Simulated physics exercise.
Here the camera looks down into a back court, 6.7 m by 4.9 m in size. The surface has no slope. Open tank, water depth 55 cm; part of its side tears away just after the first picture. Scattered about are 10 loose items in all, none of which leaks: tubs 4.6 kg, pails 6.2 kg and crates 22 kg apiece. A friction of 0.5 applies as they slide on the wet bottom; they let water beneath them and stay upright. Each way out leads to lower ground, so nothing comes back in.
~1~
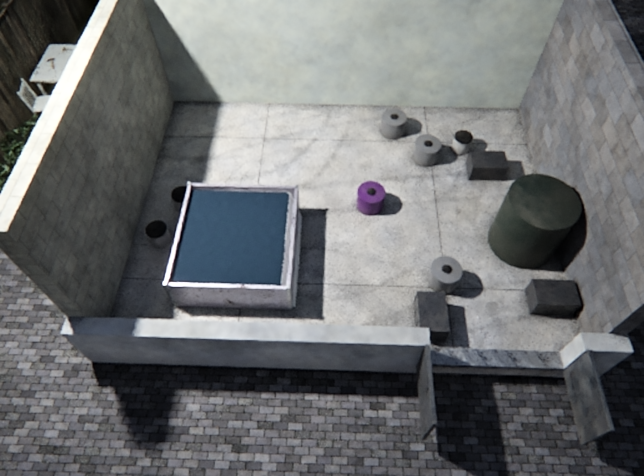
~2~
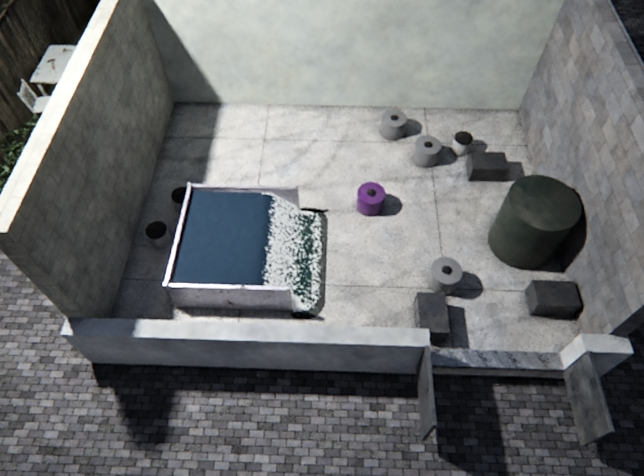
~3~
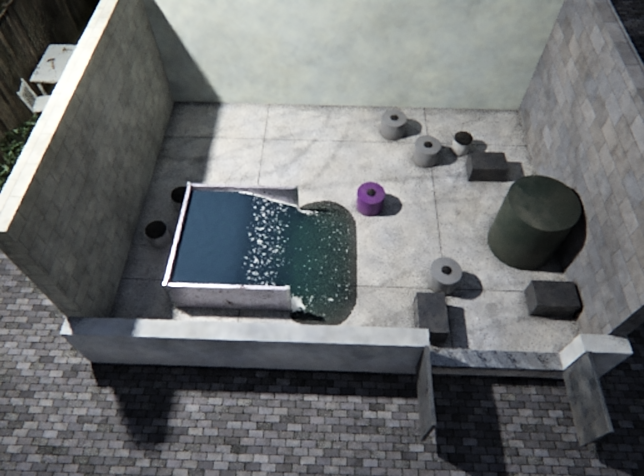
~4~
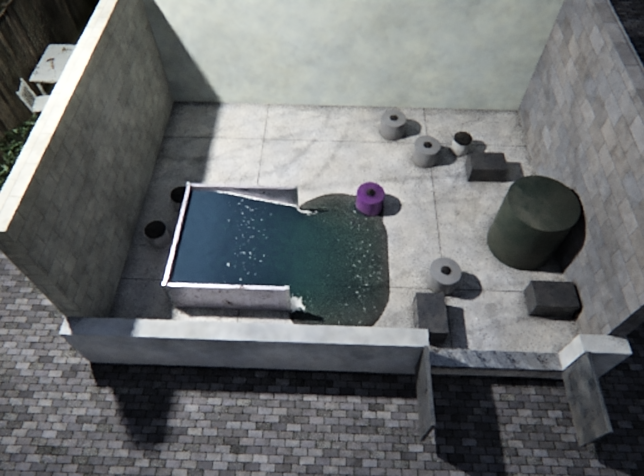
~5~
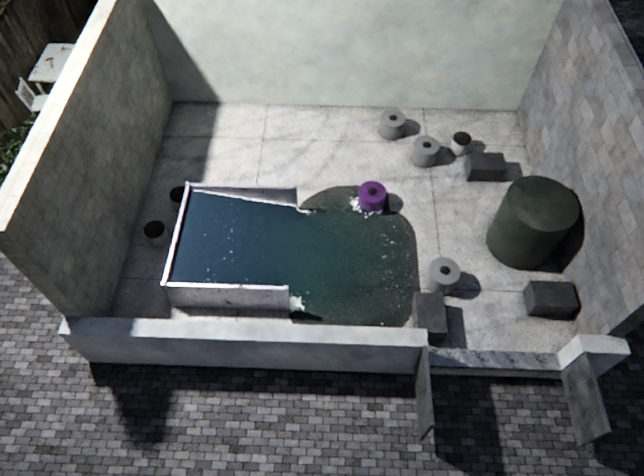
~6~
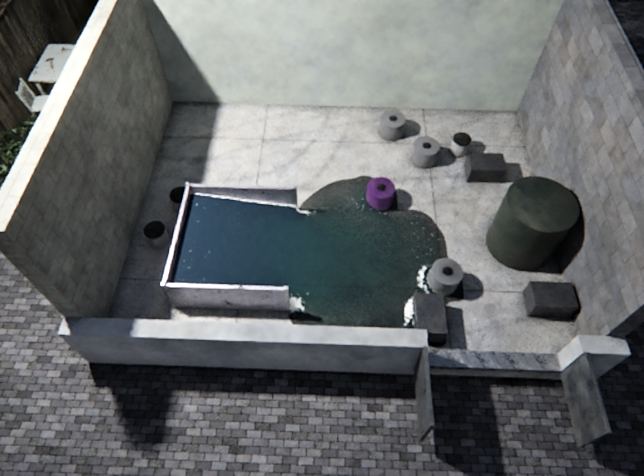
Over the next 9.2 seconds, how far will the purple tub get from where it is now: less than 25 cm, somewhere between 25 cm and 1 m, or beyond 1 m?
The way I see it, it gets displaced a long stretch.
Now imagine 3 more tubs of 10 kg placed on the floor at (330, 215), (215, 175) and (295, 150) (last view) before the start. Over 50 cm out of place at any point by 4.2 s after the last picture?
One by one: Beyond the mark, below the mark, below the mark.
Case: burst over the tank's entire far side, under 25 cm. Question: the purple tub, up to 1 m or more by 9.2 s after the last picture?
The purple tub simply inches along.
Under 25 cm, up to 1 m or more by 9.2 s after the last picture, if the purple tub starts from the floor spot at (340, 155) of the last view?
What happens is that it covers a big distance.
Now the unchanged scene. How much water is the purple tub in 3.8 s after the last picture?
I'd put it at about 8 cm.
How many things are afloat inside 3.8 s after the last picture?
Count: 6.
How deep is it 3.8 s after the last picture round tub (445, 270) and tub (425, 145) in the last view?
Depth approx. 11 cm / 9 cm.
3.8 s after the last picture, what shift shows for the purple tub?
Some 200 cm from the start.
Then, 1.2 s after the last picture the purple tub is near (458, 152), 1.8 m from its start, afloat; 0 of 10 are out; 2 afloat.
Then, 3.8 s after the last picture the purple tub is near (428, 123), 1.9 m from its start, afloat; 0 of 10 are out; 6 afloat.
Then, 6.2 s after the last picture the purple tub is near (281, 157), 1.7 m from its start, afloat; 0 of 10 are out; 2 afloat.
Then, 9.2 s after the last picture the purple tub is near (175, 174), 3.2 m from its start, afloat; 0 of 10 are out; 4 afloat.
